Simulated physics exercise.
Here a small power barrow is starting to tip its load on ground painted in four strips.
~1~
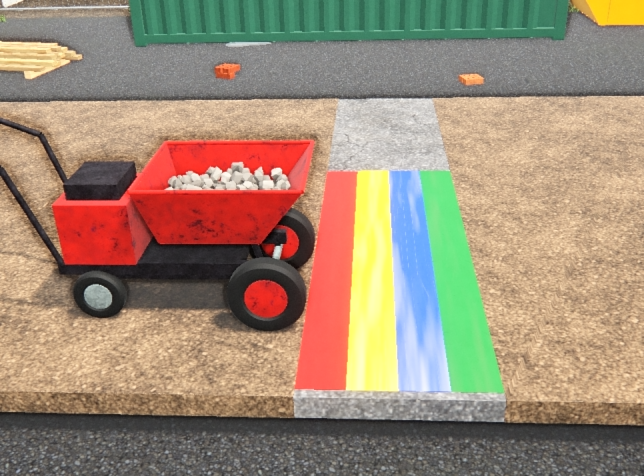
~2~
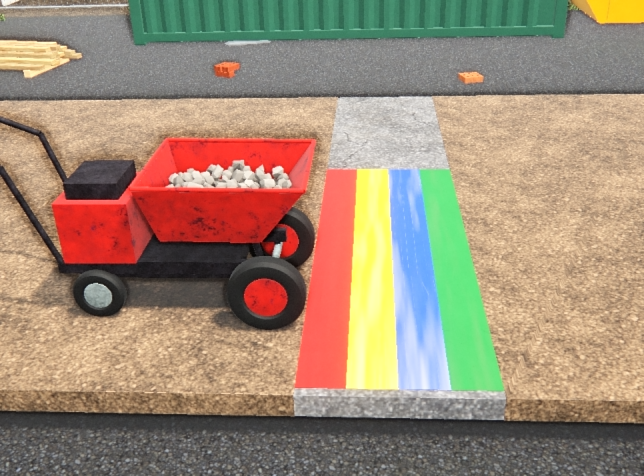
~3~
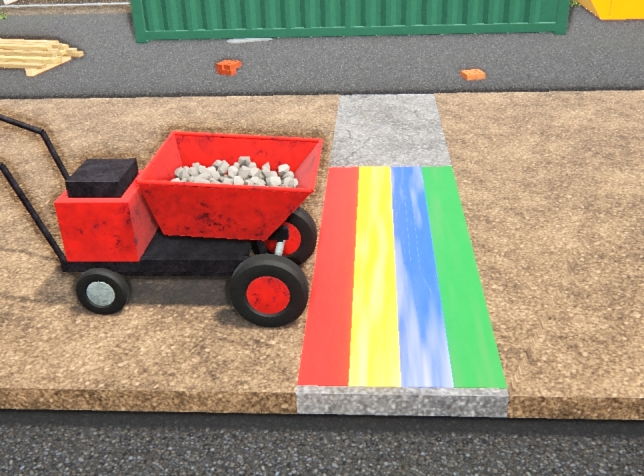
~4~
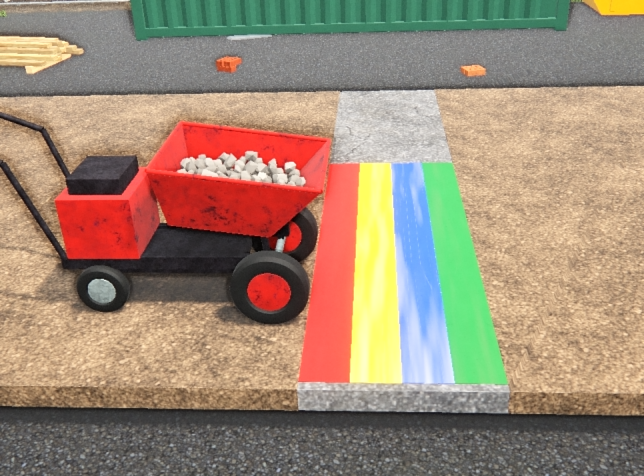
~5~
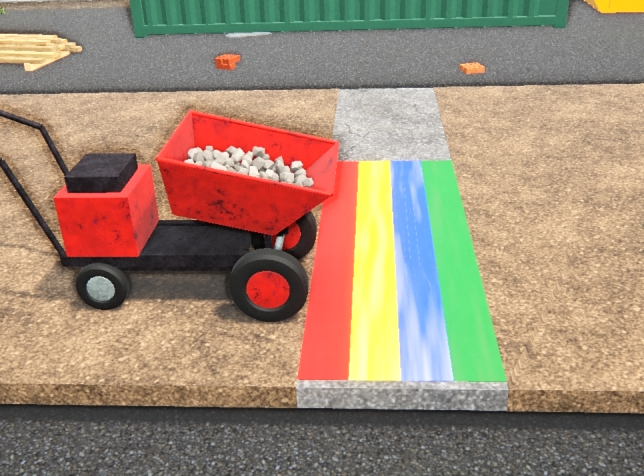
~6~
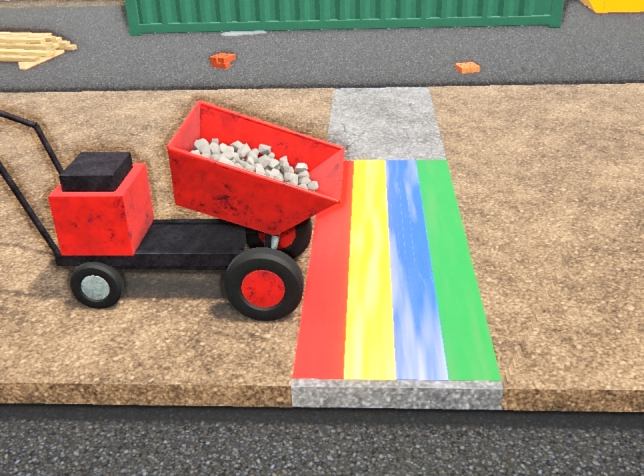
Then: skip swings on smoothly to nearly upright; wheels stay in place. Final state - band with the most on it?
Blue band.
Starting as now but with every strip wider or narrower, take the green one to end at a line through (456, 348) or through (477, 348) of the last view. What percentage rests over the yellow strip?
Roughly 0 per cent first, then 0 per cent.
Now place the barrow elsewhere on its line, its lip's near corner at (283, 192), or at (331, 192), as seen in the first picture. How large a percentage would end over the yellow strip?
About 30 per cent first, about 0 per cent second.
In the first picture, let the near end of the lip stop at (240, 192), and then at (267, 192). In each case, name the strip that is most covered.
The yellow strip first, yellow second.
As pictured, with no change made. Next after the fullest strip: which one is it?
In second place: Green.
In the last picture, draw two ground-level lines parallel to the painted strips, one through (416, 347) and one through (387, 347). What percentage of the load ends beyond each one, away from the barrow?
I reckon some 60 per cent and some 90 per cent.
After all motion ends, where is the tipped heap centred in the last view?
(420, 284).
Just after the last frame, skip tipped steeply; every one in the skip.
A moment on, skip tipped steeply; the larger part in the skip; just a few over the yellow strip; roughly a quarter over the blue strip; just a few over the green strip.
Further on, skip tipped right over; about a tenth in the skip; about a tenth over the yellow strip; roughly half over the blue strip; roughly a quarter over the green strip; about a tenth off the paint.
When it is over, skip tipped right over; about a tenth in the skip; not one over the red strip; about a tenth over the yellow strip; roughly half over the blue strip; roughly a quarter over the green strip; about a tenth off the paint.
